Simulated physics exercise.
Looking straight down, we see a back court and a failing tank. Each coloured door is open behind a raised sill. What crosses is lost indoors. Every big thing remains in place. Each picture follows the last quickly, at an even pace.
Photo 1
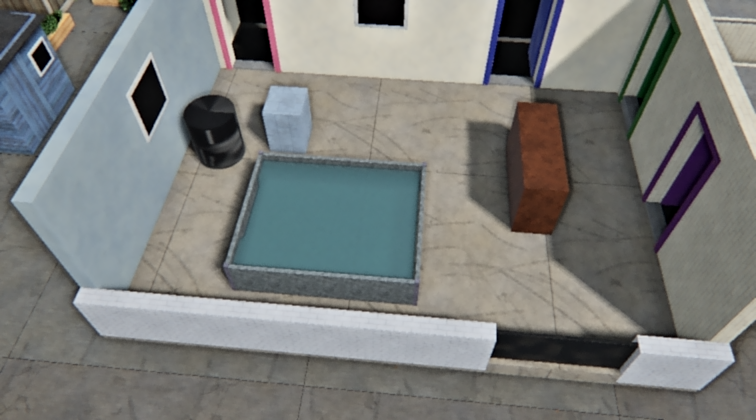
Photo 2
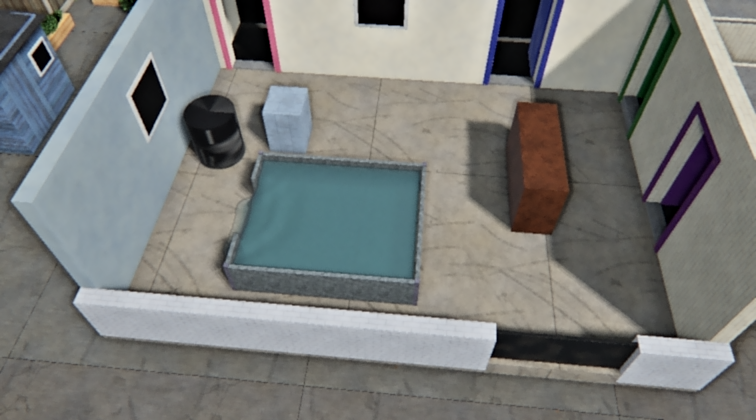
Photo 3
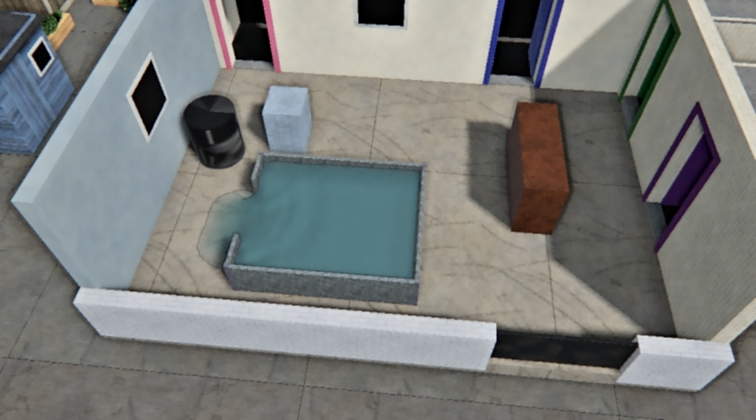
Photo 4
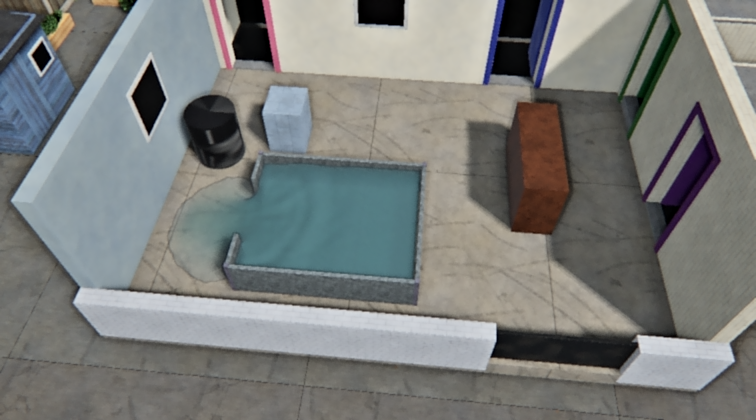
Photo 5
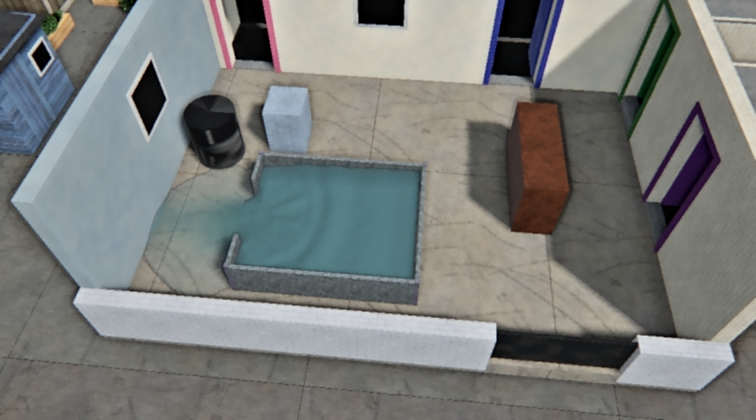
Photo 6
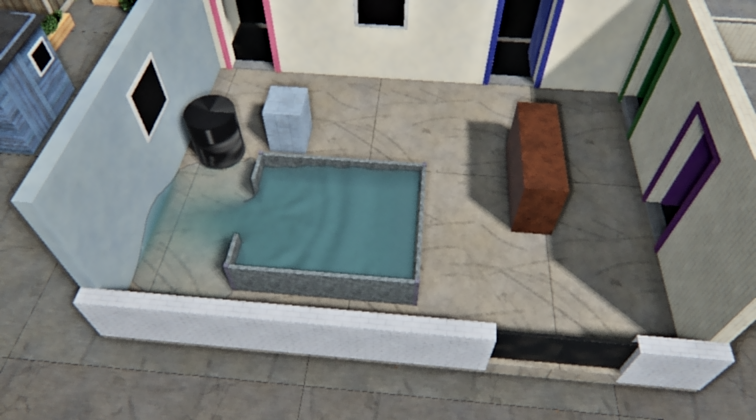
Water pouring through a gap in the left side of a stone tank, spreading across the courtyard floor to the pale blue wall.
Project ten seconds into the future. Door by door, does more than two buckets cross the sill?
As I see it, I expect the green door to stay within two buckets, I expect the blue door to stay within two buckets, I expect the pink door to go over the limit, I expect the purple door to stay within two buckets.
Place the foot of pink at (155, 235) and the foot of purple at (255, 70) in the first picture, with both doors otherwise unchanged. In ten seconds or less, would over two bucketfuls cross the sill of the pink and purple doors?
My reading: The pink door exceeds the limit, the purple door exceeds the limit.
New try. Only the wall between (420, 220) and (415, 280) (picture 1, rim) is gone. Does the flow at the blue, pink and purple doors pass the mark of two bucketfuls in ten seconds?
Taking them in turn, the blue door overshoots, the pink door undershoots, and the purple door overshoots.
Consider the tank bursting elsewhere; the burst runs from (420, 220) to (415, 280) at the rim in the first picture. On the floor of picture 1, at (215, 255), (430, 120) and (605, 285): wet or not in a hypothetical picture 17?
Unwetted, unwetted, submerged.
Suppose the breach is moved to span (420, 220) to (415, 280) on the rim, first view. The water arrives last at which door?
I'd name the pink one.
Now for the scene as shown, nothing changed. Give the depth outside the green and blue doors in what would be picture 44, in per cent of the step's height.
About 0 %, then 0 %.
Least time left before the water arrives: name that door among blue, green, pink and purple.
The pink-painted one, before the others.
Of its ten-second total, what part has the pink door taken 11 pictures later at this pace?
My figure is 0 in a hundred.
A moment on, water covers 10 % of the floor; the green door not reached, the blue door not reached, the pink door not reached, the purple door not reached.
Next, water covers 20 % of the floor; the green door not reached, the blue door not reached, the pink door wet at the sill, nothing in, the purple door not reached.
Then, water covers 35 % of the floor; the green door not reached, the blue door not reached, the pink door over two buckets in, the purple door not reached.
Later, water covers 65 % of the floor; the green door not reached, the blue door not reached, the pink door far over two buckets in, the purple door wet at the sill, nothing in.
In the end, water covers 95 % of the floor; the green door wet at the sill, nothing in, the blue door wet at the sill, nothing in, the pink door far over two buckets in, the purple door under two buckets in.
